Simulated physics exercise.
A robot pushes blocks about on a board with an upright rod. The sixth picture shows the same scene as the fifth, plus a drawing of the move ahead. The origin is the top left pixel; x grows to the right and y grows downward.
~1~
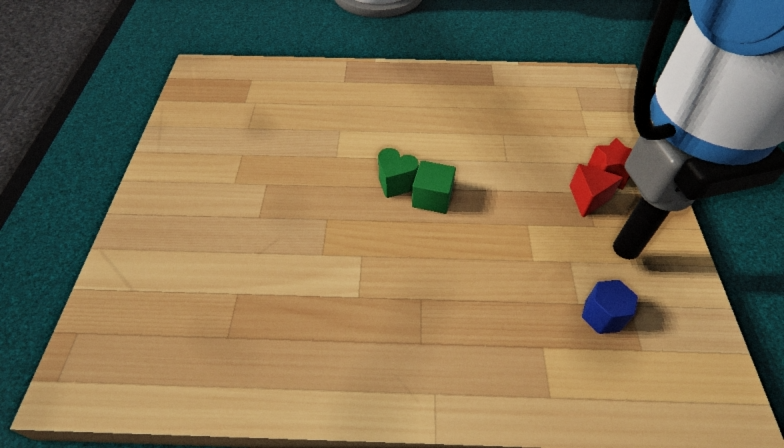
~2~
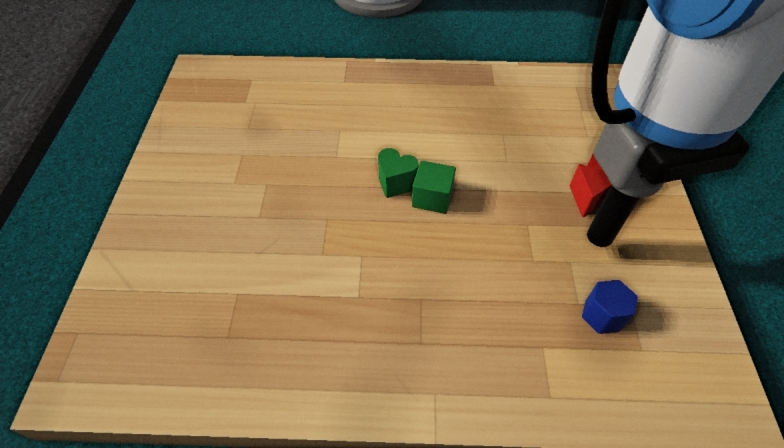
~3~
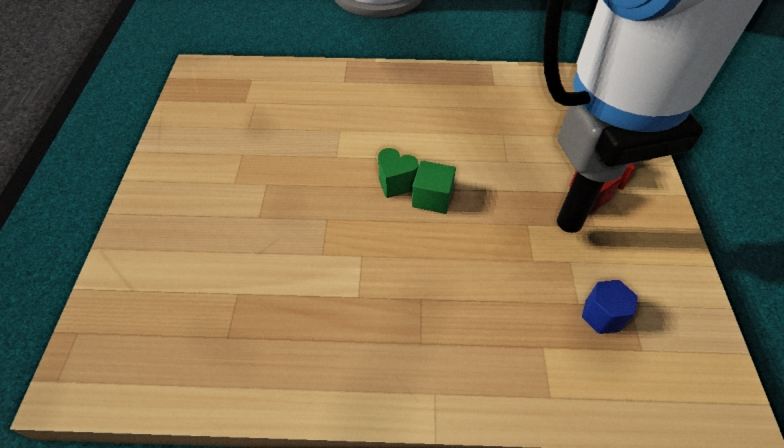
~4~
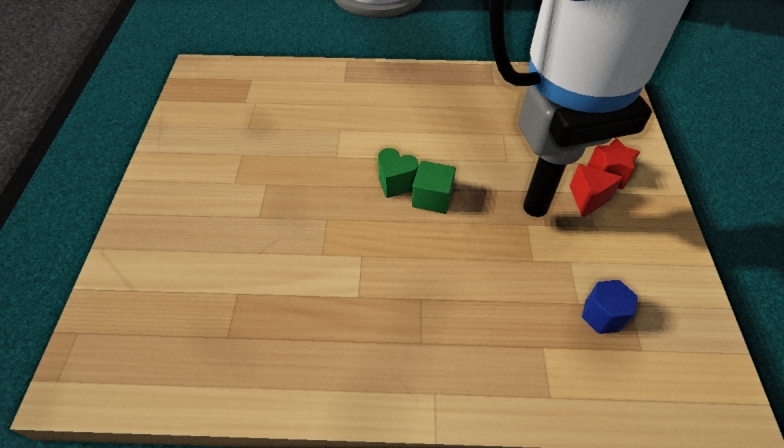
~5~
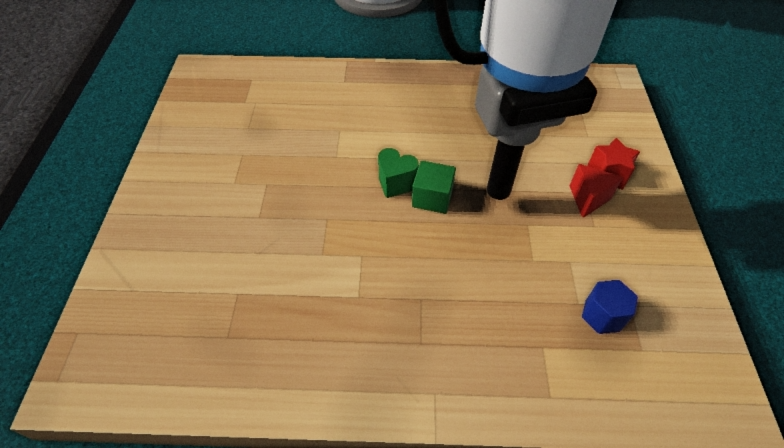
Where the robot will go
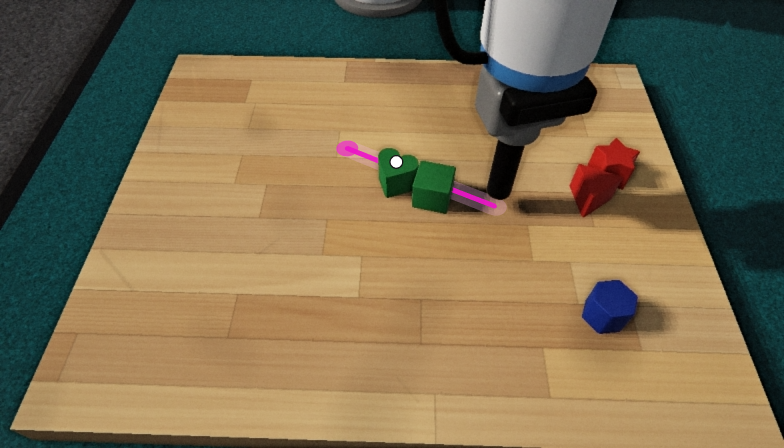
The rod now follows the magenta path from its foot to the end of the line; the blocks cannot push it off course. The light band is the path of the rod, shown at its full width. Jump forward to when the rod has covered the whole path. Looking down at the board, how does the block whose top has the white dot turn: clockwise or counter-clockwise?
Clockwise, looking down.
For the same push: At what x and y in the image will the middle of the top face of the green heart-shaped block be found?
The top centre is at (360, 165).
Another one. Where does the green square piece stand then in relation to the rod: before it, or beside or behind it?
I expect it to be beside or behind the rod.
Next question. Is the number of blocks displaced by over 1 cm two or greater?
Yes, it checks out.
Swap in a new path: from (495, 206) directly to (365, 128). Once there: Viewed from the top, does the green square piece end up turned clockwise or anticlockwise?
From above, it looks like the green square piece goes counterclockwise.
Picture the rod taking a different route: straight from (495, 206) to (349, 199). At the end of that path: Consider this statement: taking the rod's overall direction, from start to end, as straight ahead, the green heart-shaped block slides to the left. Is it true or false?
This is false.
The line goes straight from (495, 206) to (347, 148); the dot is on the green heart-shaped block.
What follows on the original path. One third of the way, rod at (444, 170); green heart-shaped block at (373, 162), turned 15° clockwise; green square piece at (417, 174), turned 30° anticlockwise.
Two thirds of the way, rod at (393, 151); green heart-shaped block at (360, 165), turned 40° clockwise; green square piece at (401, 173), turned 75° anticlockwise.
At the end, rod at (346, 133); green heart-shaped block at (360, 165), turned 40° clockwise; green square piece at (401, 173), turned 75° anticlockwise.
